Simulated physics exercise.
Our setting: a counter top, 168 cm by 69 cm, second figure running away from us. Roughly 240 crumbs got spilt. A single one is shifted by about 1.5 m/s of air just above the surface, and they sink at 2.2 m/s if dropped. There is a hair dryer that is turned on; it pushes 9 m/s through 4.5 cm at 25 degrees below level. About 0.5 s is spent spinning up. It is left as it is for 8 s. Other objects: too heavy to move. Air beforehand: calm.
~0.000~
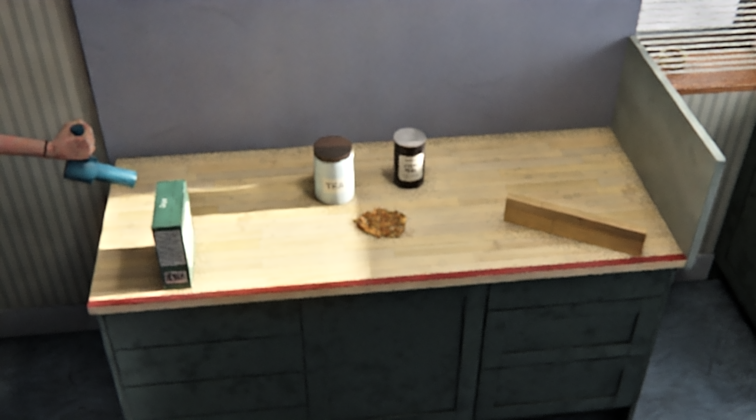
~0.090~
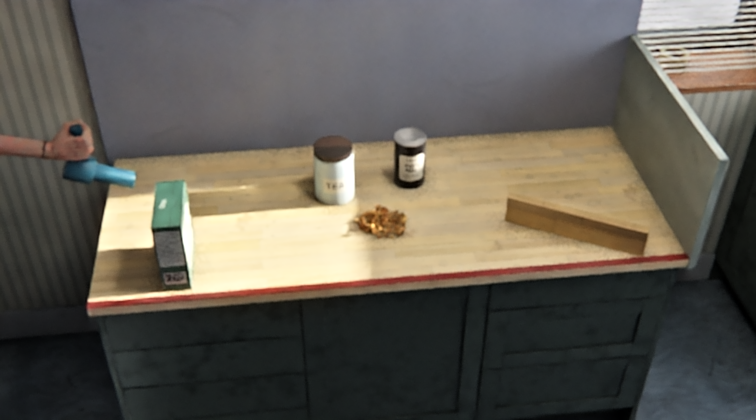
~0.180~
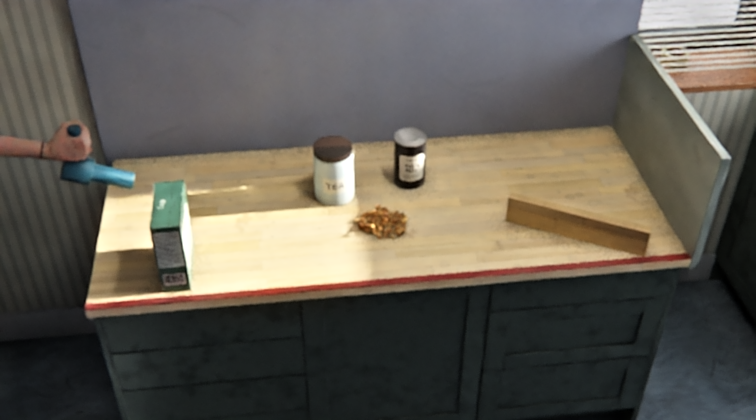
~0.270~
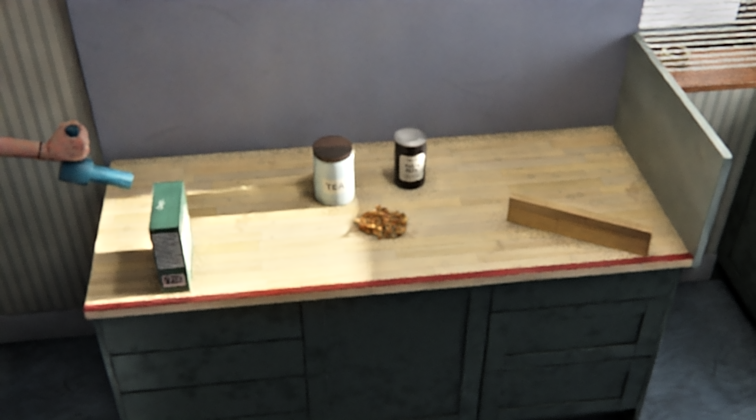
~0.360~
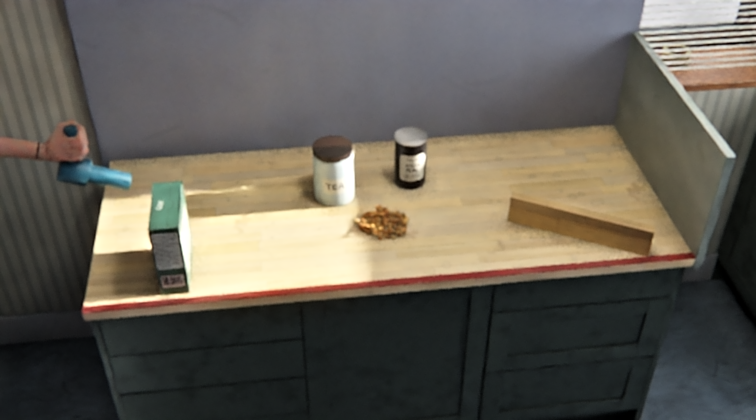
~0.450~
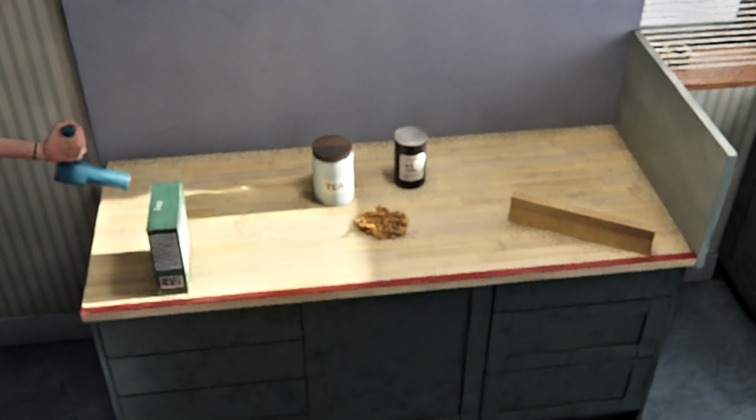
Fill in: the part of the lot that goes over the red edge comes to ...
A quarter or less.
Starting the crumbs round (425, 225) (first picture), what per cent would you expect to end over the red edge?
Share at the end: About 0 %.
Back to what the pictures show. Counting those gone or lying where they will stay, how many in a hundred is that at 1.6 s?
My guess would be around 3 %.
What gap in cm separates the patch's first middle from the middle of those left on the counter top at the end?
The middle ends up about 35 cm from the start.
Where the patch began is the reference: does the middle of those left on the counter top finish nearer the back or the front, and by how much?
It has moved to the near edge by around 10 cm.
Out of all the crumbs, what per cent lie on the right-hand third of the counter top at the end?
About 70 percent.
After 1.6 s, 97 % are on the move or not yet settled, 0 % are over the red edge; the middle of those still in play is near (488, 237).
After 2.6 s, 94 % are on the move or not yet settled, 0 % are over the red edge; the middle of those still in play is near (494, 241).
After 4.4 s, 88 % are on the move or not yet settled, 0 % are over the red edge; the middle of those still in play is near (503, 241).
After 8.0 s, at the end, 0 % are over the red edge; the middle of those still in play is near (504, 241).
